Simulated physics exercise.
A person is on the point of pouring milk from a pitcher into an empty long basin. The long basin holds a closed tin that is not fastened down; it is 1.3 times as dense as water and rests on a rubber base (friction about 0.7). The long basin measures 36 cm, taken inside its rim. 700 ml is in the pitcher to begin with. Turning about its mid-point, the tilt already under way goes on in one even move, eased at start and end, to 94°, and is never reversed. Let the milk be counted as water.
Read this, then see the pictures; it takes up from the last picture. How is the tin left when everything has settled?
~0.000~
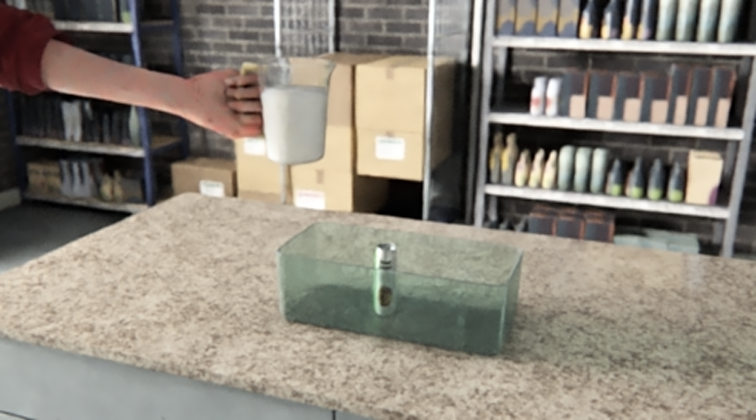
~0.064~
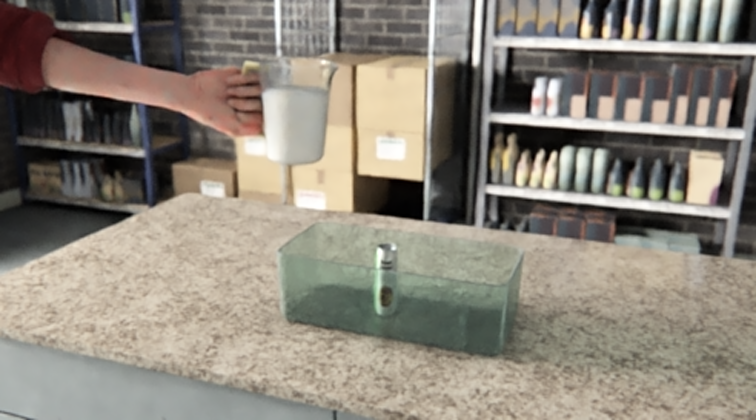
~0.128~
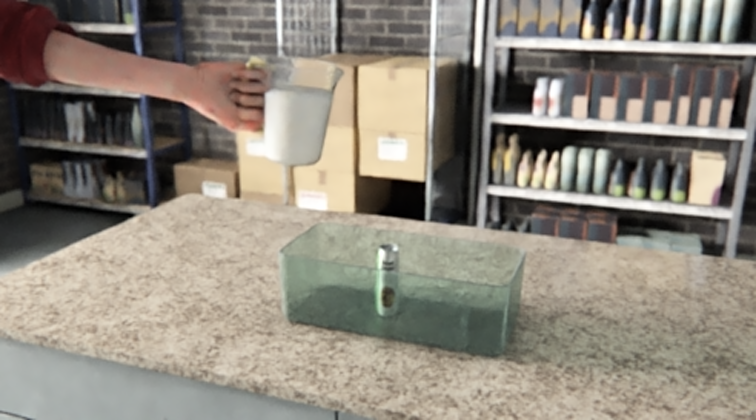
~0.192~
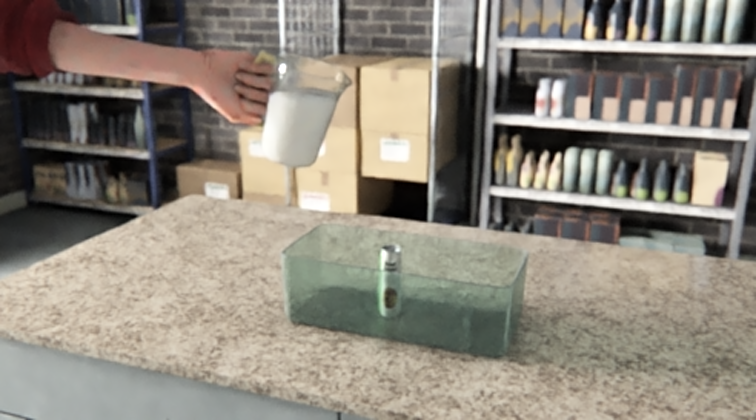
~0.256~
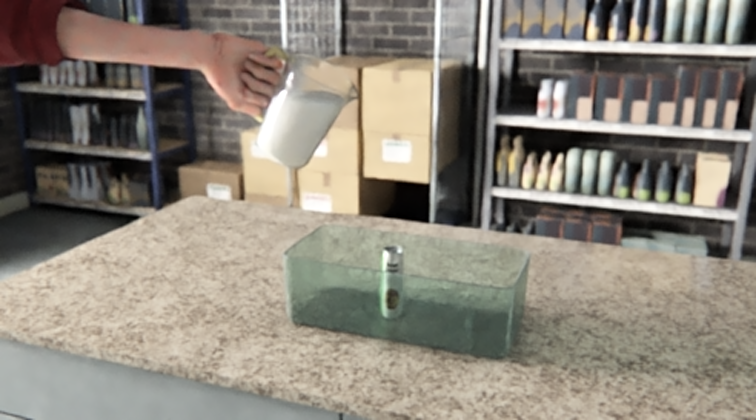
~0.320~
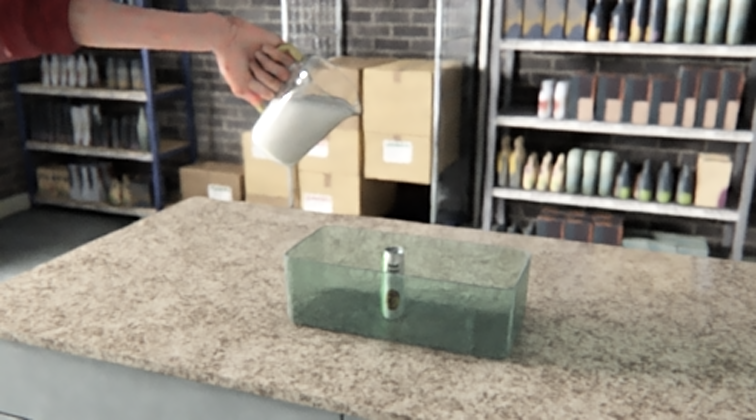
The tin is still standing.
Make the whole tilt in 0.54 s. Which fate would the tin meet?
Outcome - the tin stays erect.
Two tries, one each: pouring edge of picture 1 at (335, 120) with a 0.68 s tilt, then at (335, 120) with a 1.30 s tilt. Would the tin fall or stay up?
Trial 1 - tin tips; trial 2 - tin tips.
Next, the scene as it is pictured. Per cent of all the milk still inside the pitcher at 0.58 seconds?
72 %.
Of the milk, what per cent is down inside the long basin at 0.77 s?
I'd put it at roughly 36 per cent.
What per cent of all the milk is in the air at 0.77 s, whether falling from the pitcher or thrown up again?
Around 30 percent of it is airborne.
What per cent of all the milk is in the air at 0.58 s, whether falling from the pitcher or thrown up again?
Near 26 per cent at that time.
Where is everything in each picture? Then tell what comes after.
It leans 0°; its right rim is at (335, 65); the milk meets the walls at (268, 87) and (325, 91); the long basin's rim runs from (296, 237) to (516, 267); the tin's top is at (386, 250), in the first frame.
It leans 2°; its right rim is at (337, 67); the milk meets the walls at (270, 87) and (327, 92), in the second frame.
It leans 8°; its right rim is at (343, 73); the milk meets the walls at (273, 88) and (330, 93), in the third frame.
It leans 17°; its right rim is at (351, 84); the milk meets the walls at (277, 92) and (336, 96), in the fourth frame.
It leans 29°; its right rim is at (358, 98); the milk meets the walls at (276, 104) and (344, 100), in the fifth frame.
It leans 43°; its right rim is at (362, 114); the milk meets the walls at (268, 111) and (355, 107), in the sixth frame.
By 0.58 s the tilt is 89° and 72 per cent is still to pour; the tin stands where it began.
By 0.77 s the tilt is 94° and 34 per cent is still to pour; the tin stands where it began.
By 0.96 s the tilt is 94° and 12 per cent is still to pour; the tin stands where it began.
By 1.18 s the tilt is 94° and 4 per cent is still to pour; the tin stands where it began.
At rest the tin stands where it began.
